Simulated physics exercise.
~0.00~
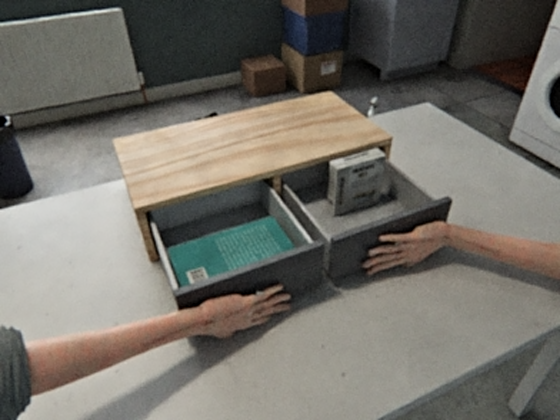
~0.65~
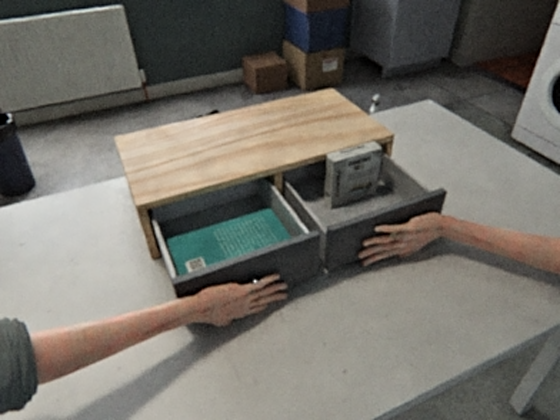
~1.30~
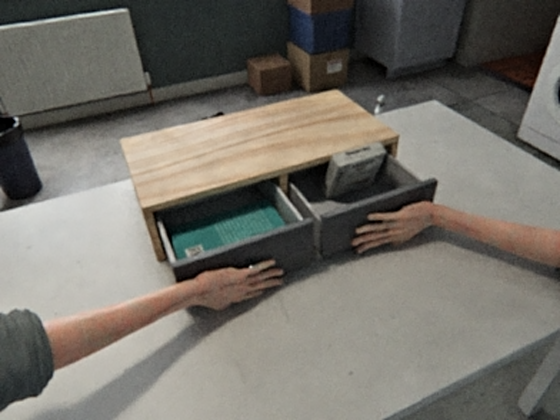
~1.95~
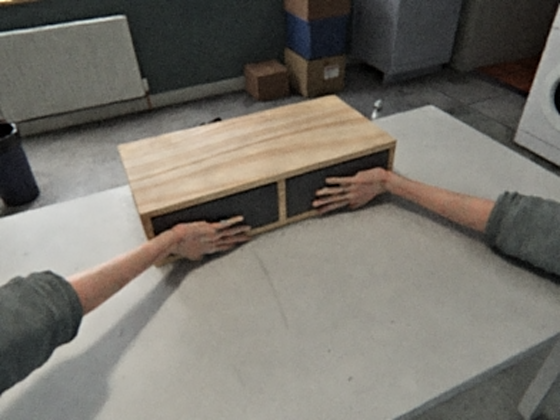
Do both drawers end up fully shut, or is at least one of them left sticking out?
Both drawers end up fully shut, with the left and right fronts flush with the chest.
